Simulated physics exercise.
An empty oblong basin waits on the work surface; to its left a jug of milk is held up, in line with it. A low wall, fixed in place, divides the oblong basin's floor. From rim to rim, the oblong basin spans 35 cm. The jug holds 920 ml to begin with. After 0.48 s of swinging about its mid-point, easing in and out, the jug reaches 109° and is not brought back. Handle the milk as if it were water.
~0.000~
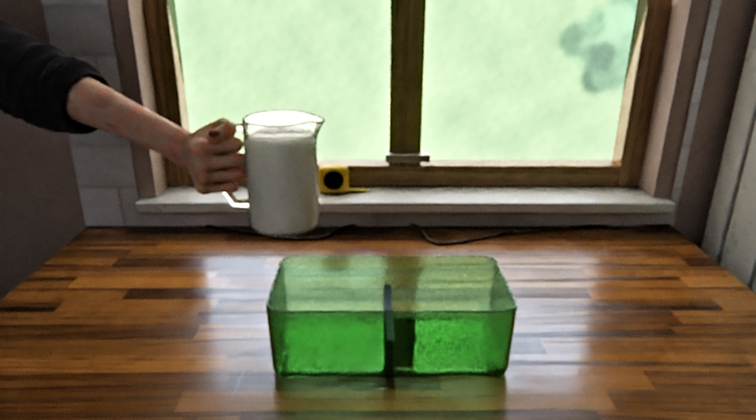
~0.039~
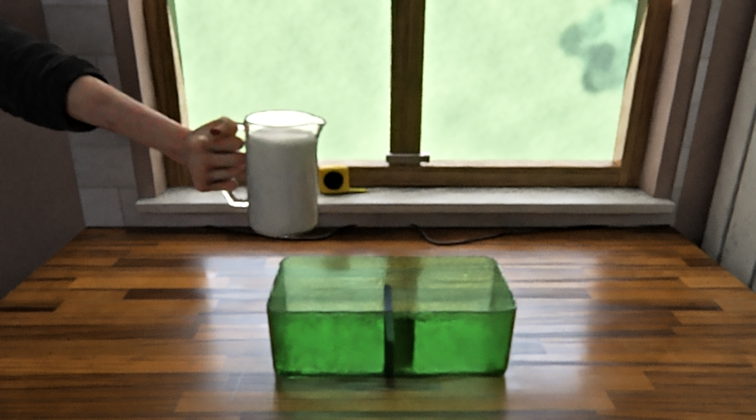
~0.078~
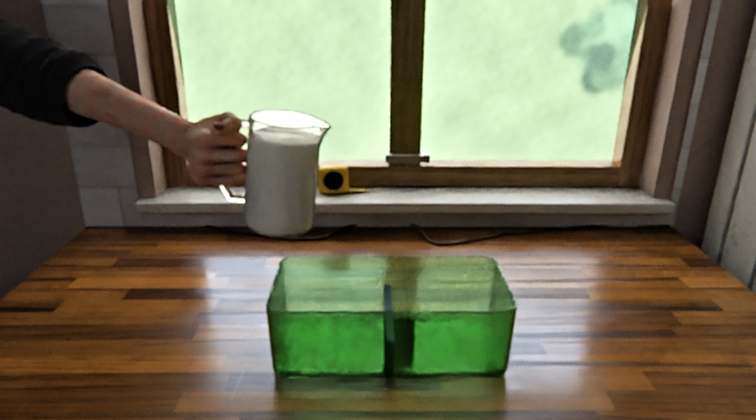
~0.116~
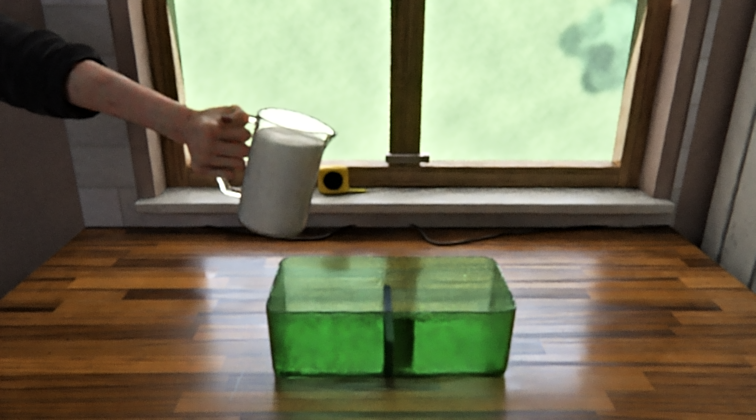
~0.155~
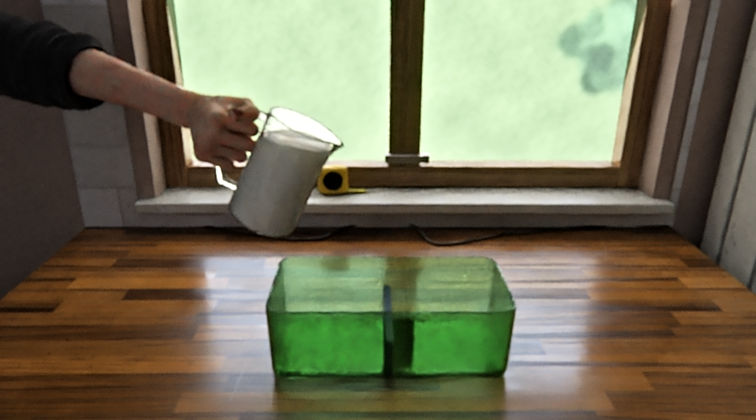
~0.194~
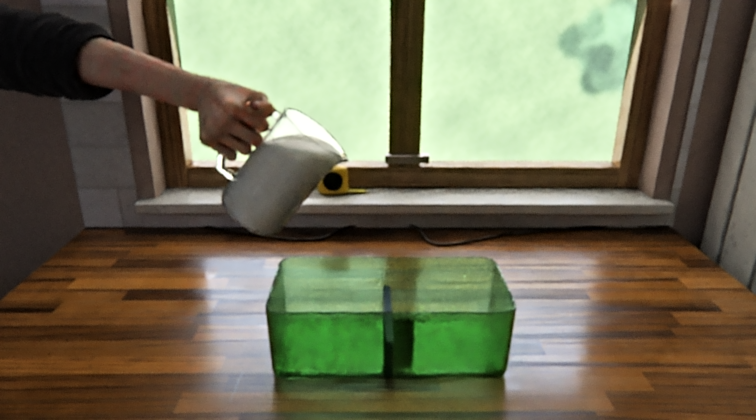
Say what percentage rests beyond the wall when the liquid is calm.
Roughly 59 per cent rests beyond the wall.
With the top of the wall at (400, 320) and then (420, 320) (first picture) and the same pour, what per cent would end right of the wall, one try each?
It comes to 35 per cent, and then 10 per cent.
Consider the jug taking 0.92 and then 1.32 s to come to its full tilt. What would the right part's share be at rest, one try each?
70 and 75 %.
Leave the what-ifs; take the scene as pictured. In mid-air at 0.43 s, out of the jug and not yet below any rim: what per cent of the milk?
It comes to about 28 percent.
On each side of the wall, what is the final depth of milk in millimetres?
The left ends up at roughly 12 mm, with the right at roughly 20 mm.
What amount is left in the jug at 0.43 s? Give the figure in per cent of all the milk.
Near 64 in a hundred.
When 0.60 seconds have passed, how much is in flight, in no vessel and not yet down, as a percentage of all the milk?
Estimate: About 24 in a hundred.
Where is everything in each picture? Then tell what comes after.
In the first picture, tilt 0°; pouring edge (325, 119); surface from (247, 134) to (316, 134); the oblong basin's rim runs from (274, 283) to (506, 282); the wall's top is at (389, 311).
In the second picture, tilt 2°; pouring edge (327, 121); surface from (248, 133) to (317, 135).
In the third picture, tilt 7°; pouring edge (332, 126); surface from (252, 131) to (320, 138).
In the fourth picture, tilt 15°; pouring edge (338, 133); surface from (253, 145) to (325, 141).
In the fifth picture, tilt 26°; pouring edge (344, 145); surface from (250, 160) to (329, 143).
In the sixth picture, tilt 38°; pouring edge (349, 159); surface from (242, 167) to (340, 150).
After 0.43 s the tilt is 106° and 63 per cent is still to pour, 0 is left of the wall and 8 right of it.
After 0.60 s the tilt is 109° and 24 per cent is still to pour, 22 is left of the wall and 29 right of it.
After 0.78 s the tilt is 109° and 6 per cent is still to pour, 28 is left of the wall and 55 right of it.
After 0.98 s the tilt is 109° and 1 per cent is still to pour, 36 is left of the wall and 59 right of it.
In the end 37 per cent lies left of the wall, 59 right of it and 3 outside.
